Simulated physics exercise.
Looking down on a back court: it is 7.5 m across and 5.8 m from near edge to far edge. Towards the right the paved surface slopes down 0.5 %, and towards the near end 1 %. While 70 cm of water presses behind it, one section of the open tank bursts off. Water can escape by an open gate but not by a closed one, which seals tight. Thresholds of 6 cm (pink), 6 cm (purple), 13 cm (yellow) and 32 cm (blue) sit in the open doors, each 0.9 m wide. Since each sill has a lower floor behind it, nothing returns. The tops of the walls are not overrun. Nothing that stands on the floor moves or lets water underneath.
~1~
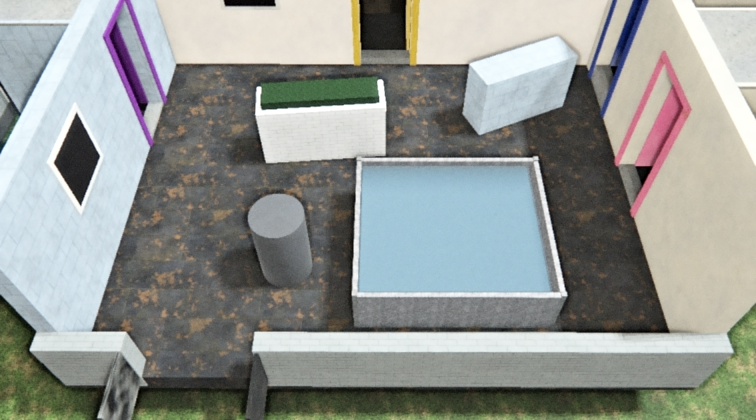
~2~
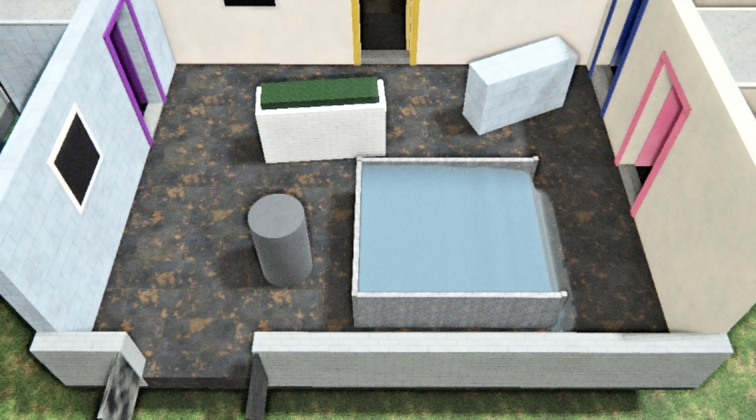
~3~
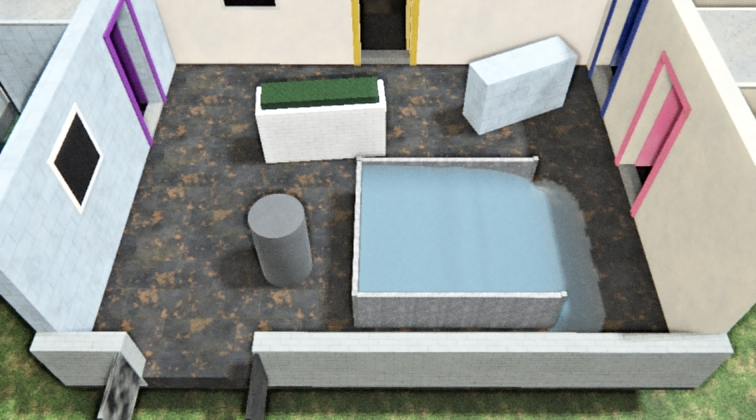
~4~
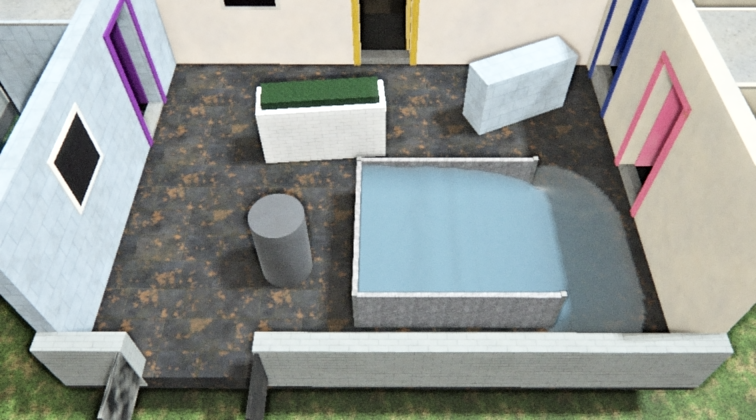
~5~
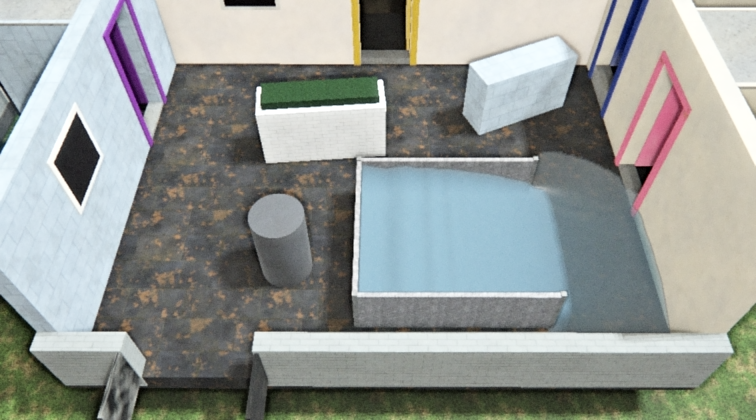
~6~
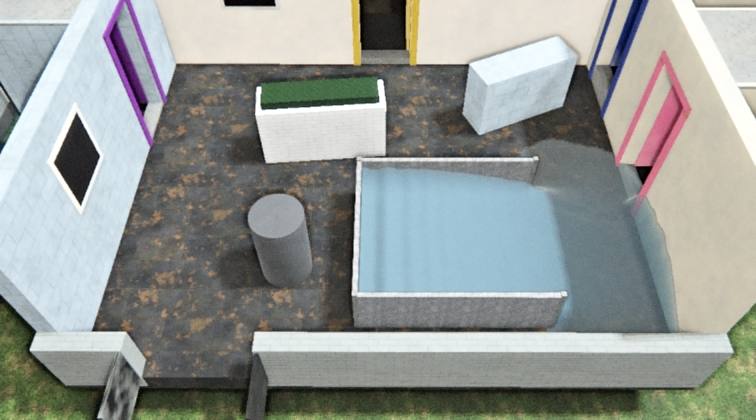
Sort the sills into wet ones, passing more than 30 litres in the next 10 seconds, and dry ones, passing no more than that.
Pink door: Wet; purple door: Wet; yellow door: Dry; blue door: Dry.
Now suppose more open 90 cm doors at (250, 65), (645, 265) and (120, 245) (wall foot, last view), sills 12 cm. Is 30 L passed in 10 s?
Result in order - not enough, more than that, not enough.
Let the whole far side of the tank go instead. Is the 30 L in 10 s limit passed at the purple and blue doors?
Then: Purple above, blue below.
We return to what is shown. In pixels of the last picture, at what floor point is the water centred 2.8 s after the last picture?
It lies at roughly (519, 238) in pixels.
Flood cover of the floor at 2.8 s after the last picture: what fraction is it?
45 %.
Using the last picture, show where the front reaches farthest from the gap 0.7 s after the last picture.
I'd put it near pixel (591, 97) of the last picture.
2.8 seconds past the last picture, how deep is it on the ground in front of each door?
Pink 20 cm, purple 0 cm, yellow 1 cm, blue 24 cm.
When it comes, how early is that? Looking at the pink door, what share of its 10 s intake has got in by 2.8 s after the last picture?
Some 65 per cent by then.
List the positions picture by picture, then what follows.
The open tank at (452, 225) is whole and still, 70 cm deep, in the first frame.
Water pours out at (538, 244) and has run 1.2 m, to a hidden place; typically 9 cm deep outside, 70 cm at the open tank's back, in the second frame.
Water pours out at (537, 246) and has run 1.4 m, to (547, 184); typically 13 cm deep outside, 70 cm at the open tank's back, in the third frame.
The front is at a hidden place, 1.7 m from the gap at (537, 247); 3.4 m2 of floor is under water; 70 cm left at the back of the open tank, in the fourth frame.
Water pours out at (537, 247) and has run 2.0 m, to (620, 182); typically 11 cm deep outside, 68 cm at the open tank's back, in the fifth frame.
The front is at (613, 159), 2.4 m from the gap at (537, 248); 5.2 m2 of floor is under water; 61 cm left at the back of the open tank, in the sixth frame.
Then, 0.7 s after the last picture water covers 15 % of the floor and is deepest (60 cm) near (670, 361); pink door 29 cm at the sill, 97 L in, purple door not reached, yellow door not reached, blue door 2 cm at the sill, 0 L in.
Then, 1.5 s after the last picture water covers 25 % of the floor and is deepest (55 cm) near (670, 361); pink door 28 cm at the sill, 235 L in, purple door not reached, yellow door not reached, blue door 9 cm at the sill, 0 L in.
Then, 2.8 s after the last picture water covers 45 % of the floor and is deepest (38 cm) near (585, 77); pink door 20 cm at the sill, 383 L in, purple door not reached, yellow door not reached, blue door 24 cm at the sill, 0 L in.
Then, 5.3 s after the last picture water covers 90 % of the floor and is deepest (20 cm) near (587, 83); pink door 13 cm at the sill, 477 L in, purple door 2 cm at the sill, 0 L in, yellow door 4 cm at the sill, 0 L in, blue door 19 cm at the sill, 2 L in.
Then, 9.3 s after the last picture water covers 100 % of the floor and is deepest (14 cm) near (599, 361); pink door 12 cm at the sill, 575 L in, purple door 8 cm at the sill, 63 L in, yellow door 2 cm at the sill, 0 L in, blue door 9 cm at the sill, 2 L in.
